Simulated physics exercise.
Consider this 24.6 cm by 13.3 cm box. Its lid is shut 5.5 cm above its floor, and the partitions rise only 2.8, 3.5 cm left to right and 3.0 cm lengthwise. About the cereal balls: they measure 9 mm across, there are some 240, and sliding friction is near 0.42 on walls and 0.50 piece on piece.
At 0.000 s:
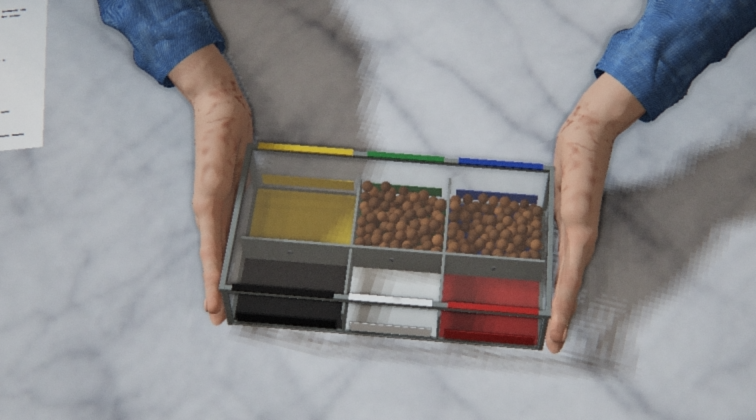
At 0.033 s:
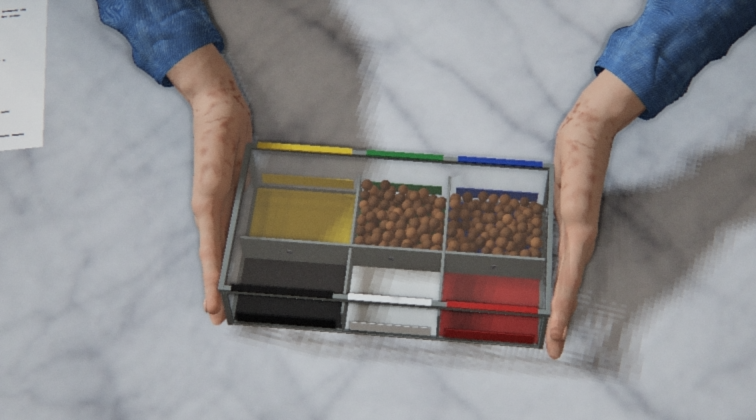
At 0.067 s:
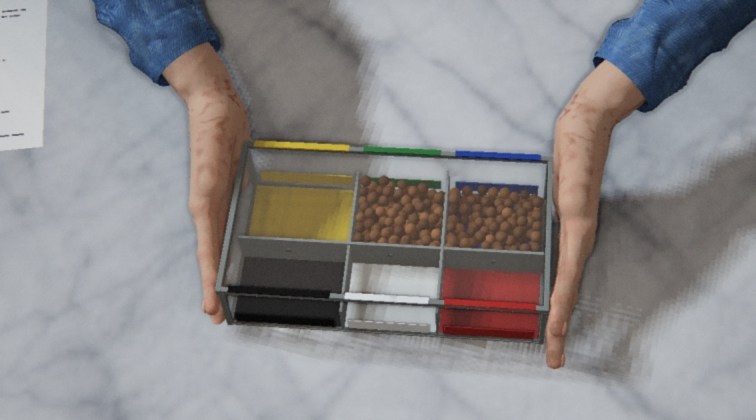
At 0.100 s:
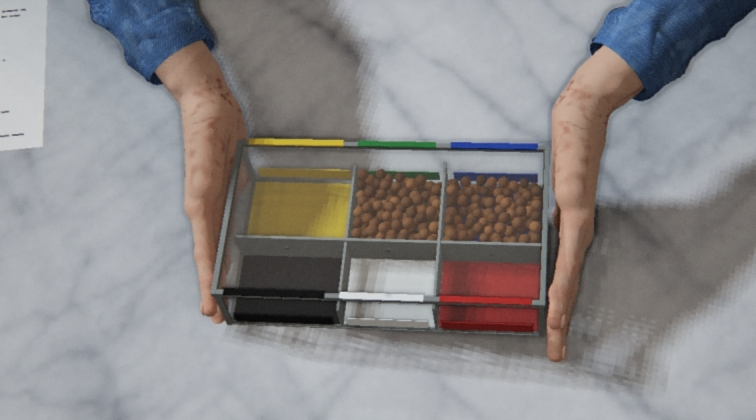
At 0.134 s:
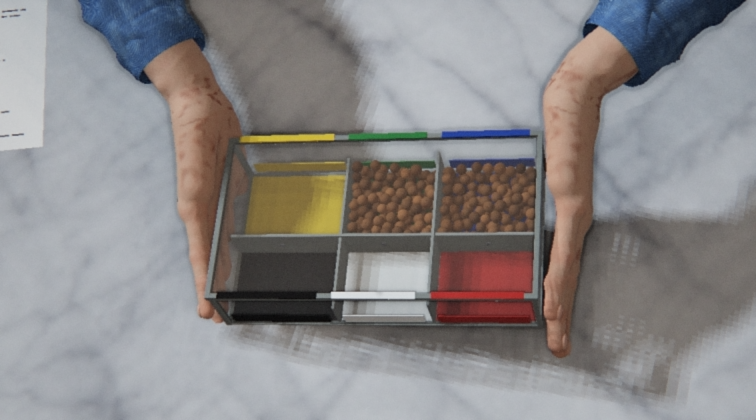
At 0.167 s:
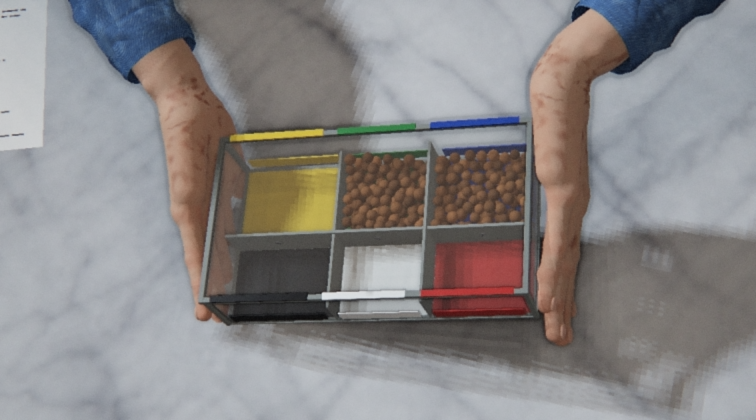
A grey-and-white marble surface is seen from above, with a corner of a printed sheet at the upper left. Two hands in blue denim sleeves hold a clear-lidded box of six compartments: yellow, green and blue behind, black, white and red in front, with brown balls filling the green and blue ones. The hands tilt the box gradually, left front corner lowest, shifting it slightly left, while the balls stay in their compartments.
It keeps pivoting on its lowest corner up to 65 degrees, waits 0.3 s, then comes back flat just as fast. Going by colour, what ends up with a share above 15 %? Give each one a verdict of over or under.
Red - under; blue - over; green - over; yellow - under; white - under; black - over.
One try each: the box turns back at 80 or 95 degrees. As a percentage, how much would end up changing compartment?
Around 65 and 85 in a hundred, respectively.
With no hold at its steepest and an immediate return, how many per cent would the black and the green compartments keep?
Then, in per cent: Black 20; green 35.
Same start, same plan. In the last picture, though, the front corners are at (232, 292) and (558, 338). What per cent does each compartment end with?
Red 15; blue 35; green 40; yellow 0; white 10; black 0.
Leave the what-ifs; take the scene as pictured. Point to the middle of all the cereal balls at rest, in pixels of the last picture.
(385, 249) or so.
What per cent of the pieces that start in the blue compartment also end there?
I'd estimate about 60 %.
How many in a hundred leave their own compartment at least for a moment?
About 35 %.
Then, at 0.68 s, tilt 65 degrees; red 5 %, blue 30 %, green 40 %, white 10 %, black 15 %.
After 1.02 s, tilt 38 degrees; red 5 %, blue 30 %, green 35 %, white 10 %, black 20 %.
Then, at 1.45 s, tilt 0 degrees; red 5 %, blue 30 %, green 35 %, white 10 %, black 20 %.
By 2.0 s all is still; red 5 %, blue 30 %, green 35 %, yellow 0 %, white 10 %, black 20 %.
